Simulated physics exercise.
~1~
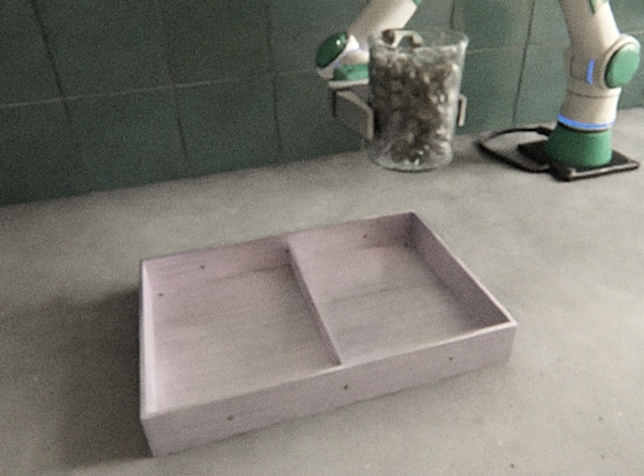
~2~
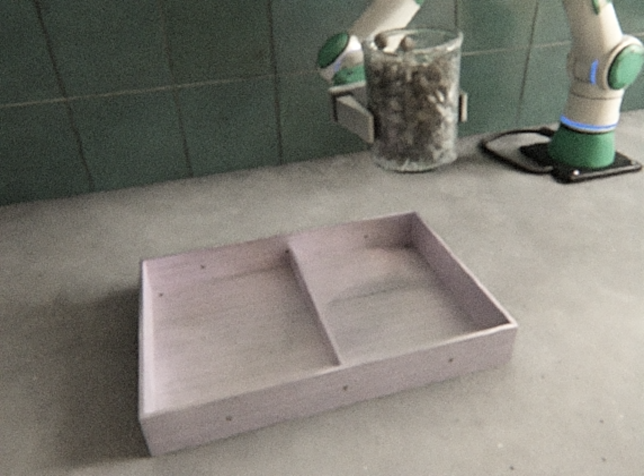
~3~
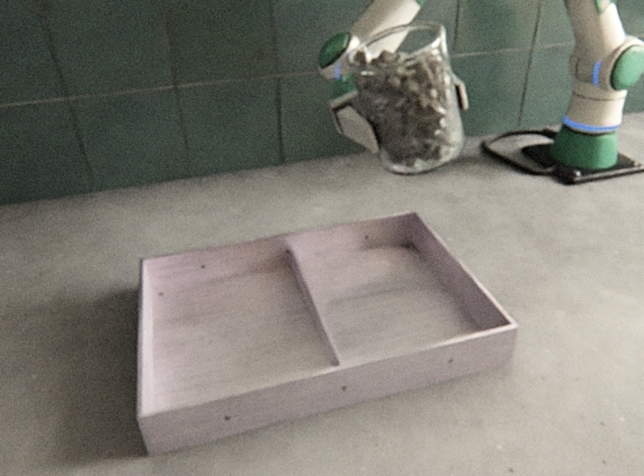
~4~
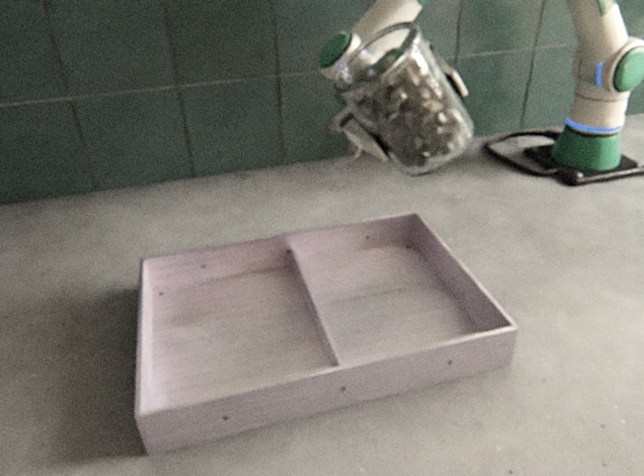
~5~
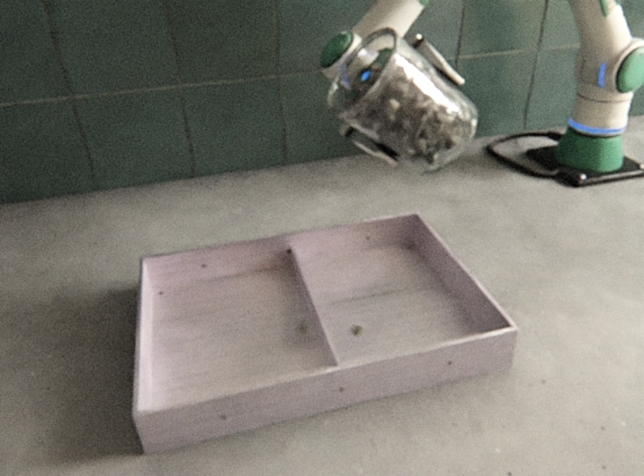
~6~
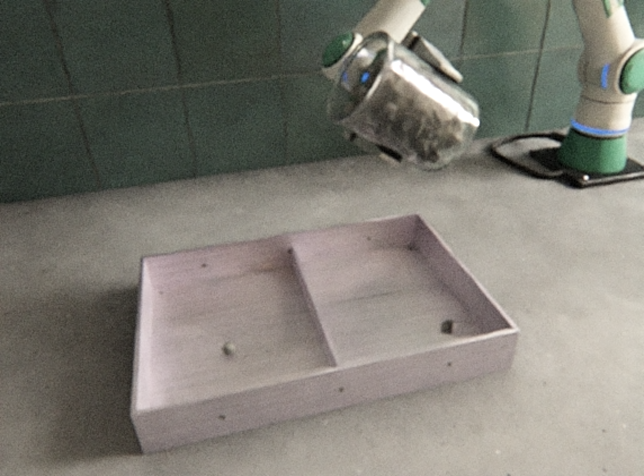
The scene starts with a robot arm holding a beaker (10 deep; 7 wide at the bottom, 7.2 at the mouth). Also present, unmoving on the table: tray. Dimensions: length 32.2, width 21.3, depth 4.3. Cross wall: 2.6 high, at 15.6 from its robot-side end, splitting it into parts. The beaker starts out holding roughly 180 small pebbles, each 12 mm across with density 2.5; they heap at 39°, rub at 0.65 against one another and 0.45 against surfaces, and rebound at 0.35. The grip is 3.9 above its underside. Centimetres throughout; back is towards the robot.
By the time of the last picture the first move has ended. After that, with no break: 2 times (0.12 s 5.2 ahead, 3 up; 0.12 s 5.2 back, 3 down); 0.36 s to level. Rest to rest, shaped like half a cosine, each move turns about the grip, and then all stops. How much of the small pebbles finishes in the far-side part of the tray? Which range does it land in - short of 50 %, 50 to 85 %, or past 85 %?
It lands short of 50 %.
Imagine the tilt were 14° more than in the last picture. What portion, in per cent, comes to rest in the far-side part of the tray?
I'd put it at around 65 per cent.
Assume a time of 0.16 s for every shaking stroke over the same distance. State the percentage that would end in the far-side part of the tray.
15 %.
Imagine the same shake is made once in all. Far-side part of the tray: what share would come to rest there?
Roughly 20 in a hundred.
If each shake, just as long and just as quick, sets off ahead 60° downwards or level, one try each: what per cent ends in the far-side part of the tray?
5 and 15 %.
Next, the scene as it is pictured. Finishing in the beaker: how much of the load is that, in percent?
I'd put it close to 55 per cent.
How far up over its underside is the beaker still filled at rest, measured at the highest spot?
Height at rest: About 7.0 centimetres.
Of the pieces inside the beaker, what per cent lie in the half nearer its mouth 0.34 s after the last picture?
About 35 percent.
Then, 0.34 s on, tilted 55° forward, highest piece 27 above the table; 131 in the beaker, 14 in the far-side part, 5 in the robot-side part, 30 in flight or on a rim.
Then, 0.67 s on, tilted 25° forward, highest piece 26 above the table; 95 in the beaker, 62 in the far-side part, 20 in the robot-side part, 1 on the table or floor, 2 in flight or on a rim.
Then, 1.04 s on, level, highest piece 24 above the table; 95 in the beaker, 63 in the far-side part, 20 in the robot-side part, 2 on the table or floor.
Then, 2.09 s on, level, highest piece 24 above the table; 95 in the beaker, 63 in the far-side part, 20 in the robot-side part, 2 on the table or floor.
In the end, 95 in the beaker, 63 in the far-side part, 20 in the robot-side part, 2 on the table or floor. That is 35 % in the far-side part of the tray.
